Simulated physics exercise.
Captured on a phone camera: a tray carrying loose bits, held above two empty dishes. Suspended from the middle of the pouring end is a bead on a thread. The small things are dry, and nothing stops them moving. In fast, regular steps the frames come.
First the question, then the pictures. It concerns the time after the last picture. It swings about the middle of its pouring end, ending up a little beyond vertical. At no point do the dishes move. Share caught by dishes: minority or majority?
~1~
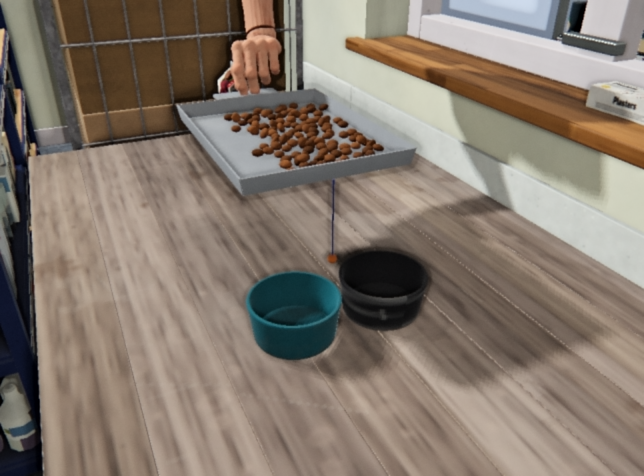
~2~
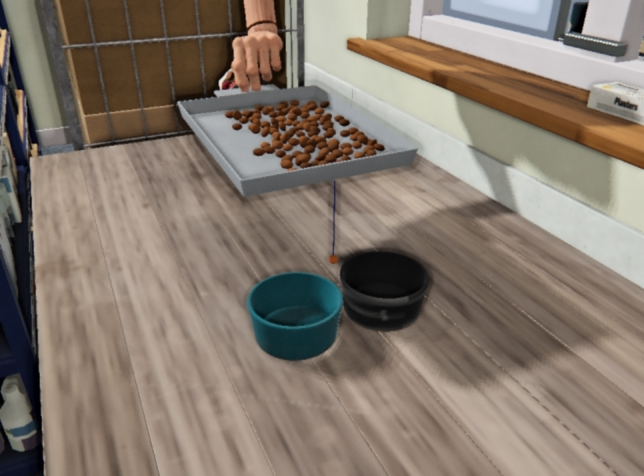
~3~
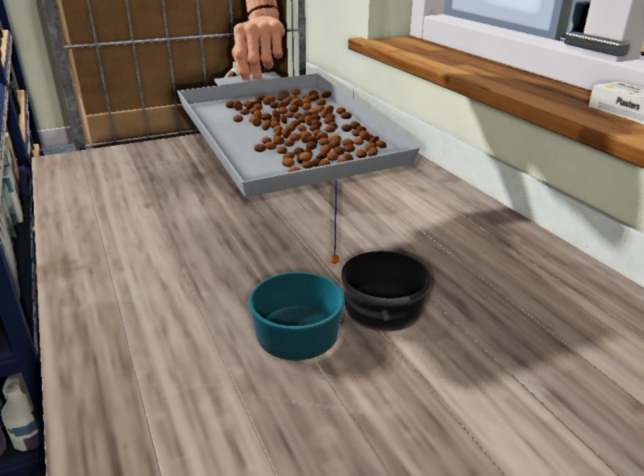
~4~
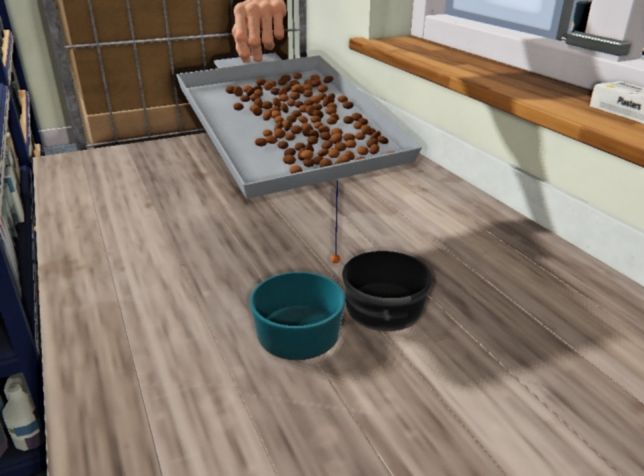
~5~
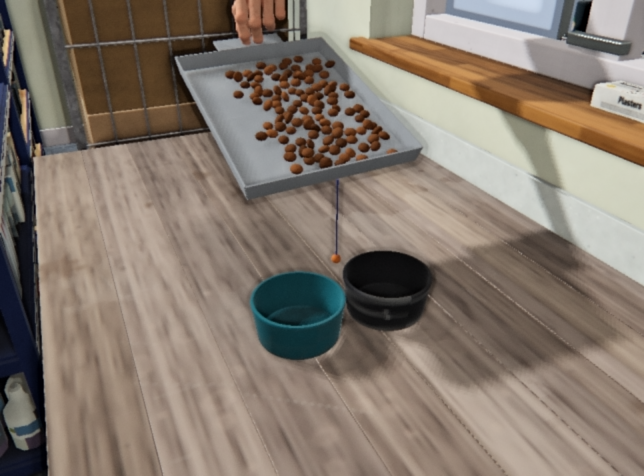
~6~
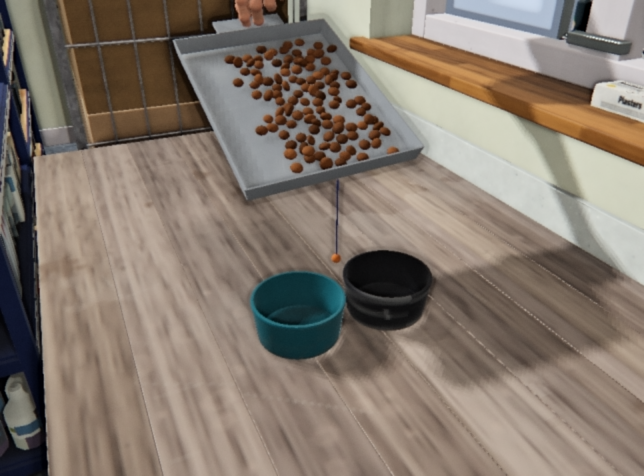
Majority.
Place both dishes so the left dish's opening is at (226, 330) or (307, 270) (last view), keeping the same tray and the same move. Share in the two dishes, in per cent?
60 %, 10 %.
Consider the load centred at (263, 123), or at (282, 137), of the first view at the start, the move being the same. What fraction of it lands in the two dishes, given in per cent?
From the first start you get 50 in a hundred, from the second 70 in a hundred.
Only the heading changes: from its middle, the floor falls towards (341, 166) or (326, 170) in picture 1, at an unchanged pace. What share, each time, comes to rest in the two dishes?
Near 60 % and 60 %.
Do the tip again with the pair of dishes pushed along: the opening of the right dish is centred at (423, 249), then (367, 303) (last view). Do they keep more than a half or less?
The pair would catch the lesser share the first time and the greater share the second time.
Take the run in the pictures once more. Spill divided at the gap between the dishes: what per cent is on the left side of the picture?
Estimate: About 40 in every hundred.
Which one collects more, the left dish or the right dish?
The one to the left.
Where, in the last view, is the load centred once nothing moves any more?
Roughly at (324, 329).
Just after the last frame, tray tipped steeply; every one on the tray.
A moment on, tray tipped past a quarter turn; roughly a third on the tray; roughly a quarter in the left dish; about a tenth in the right dish; roughly a quarter outside both; about a tenth in the air.
Further on, tray tipped past a quarter turn; roughly half in the left dish; roughly a quarter in the right dish; roughly a third outside both.
When it is over, tray tipped past a quarter turn; roughly half in the left dish; roughly a quarter in the right dish; roughly a third outside both.
